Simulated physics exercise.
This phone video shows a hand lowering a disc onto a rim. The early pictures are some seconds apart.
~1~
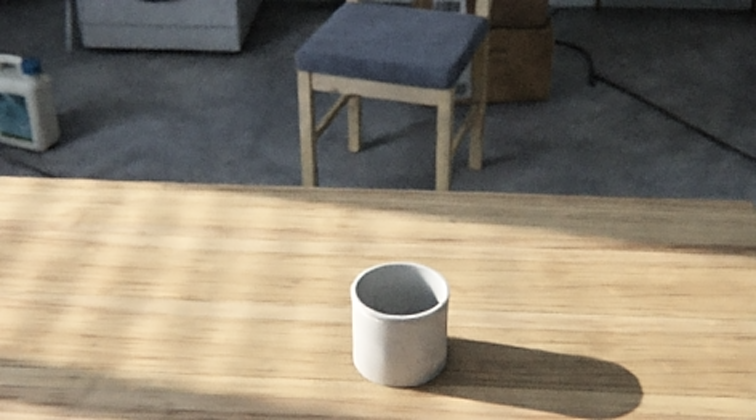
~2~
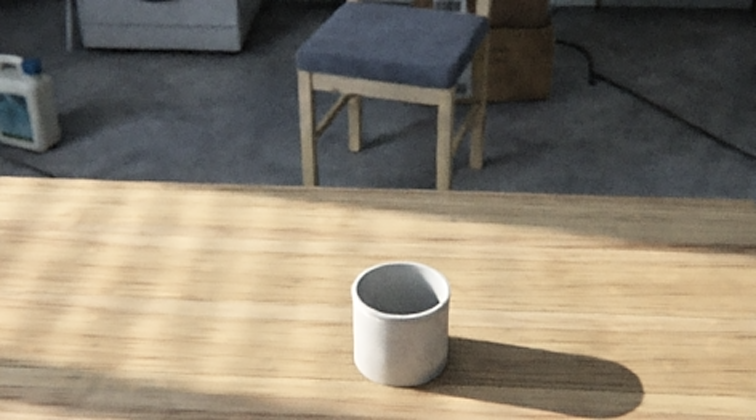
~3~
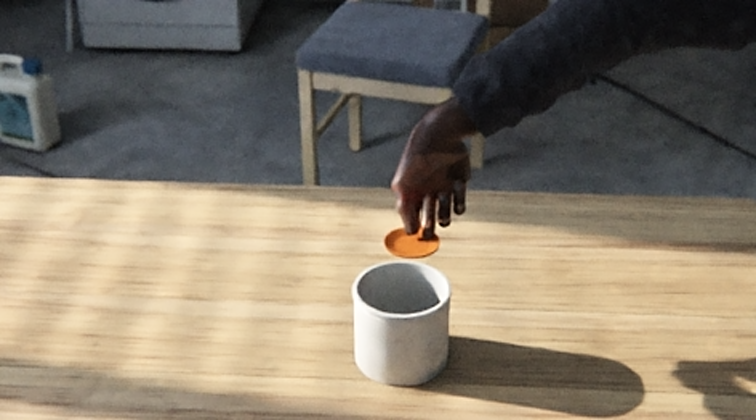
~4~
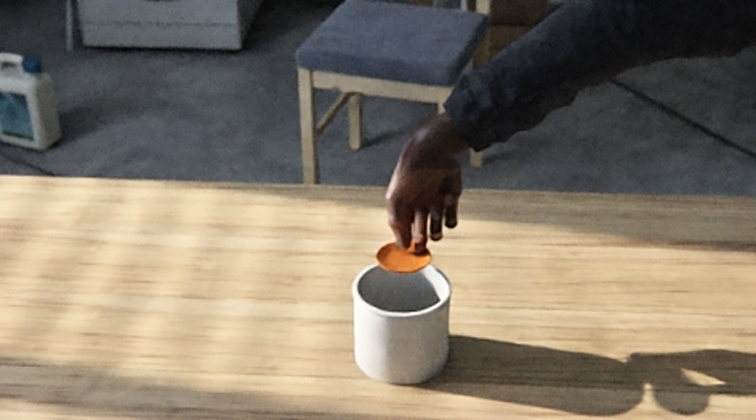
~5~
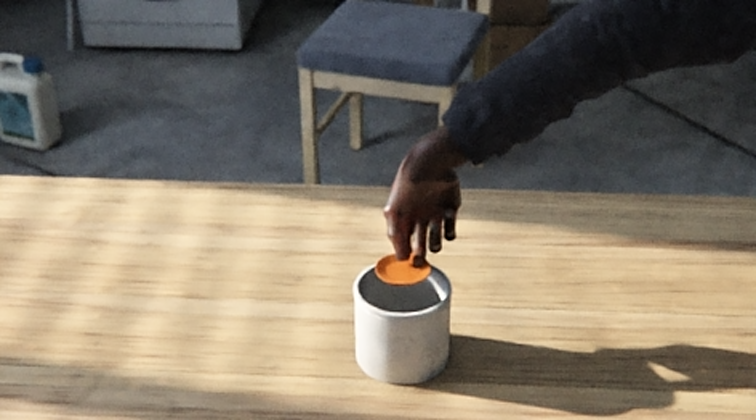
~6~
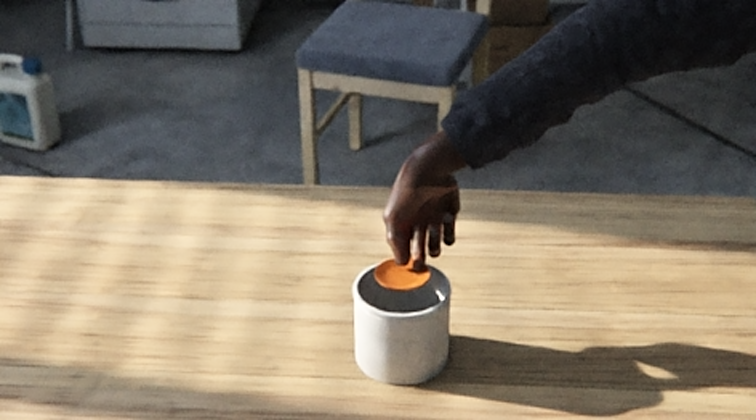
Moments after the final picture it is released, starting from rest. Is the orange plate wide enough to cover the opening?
Well, it turns out the orange plate simply disappears inside.
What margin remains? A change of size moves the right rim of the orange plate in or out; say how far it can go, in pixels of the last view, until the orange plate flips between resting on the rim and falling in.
Rightward, near 16 pixels.
Then, 0.14 s after the last picture, orange plate moved about its own width near (402, 310).
Then, 0.20 s after the last picture, orange plate down below near (402, 349).
At rest, the orange plate drops inside, near (402, 349).
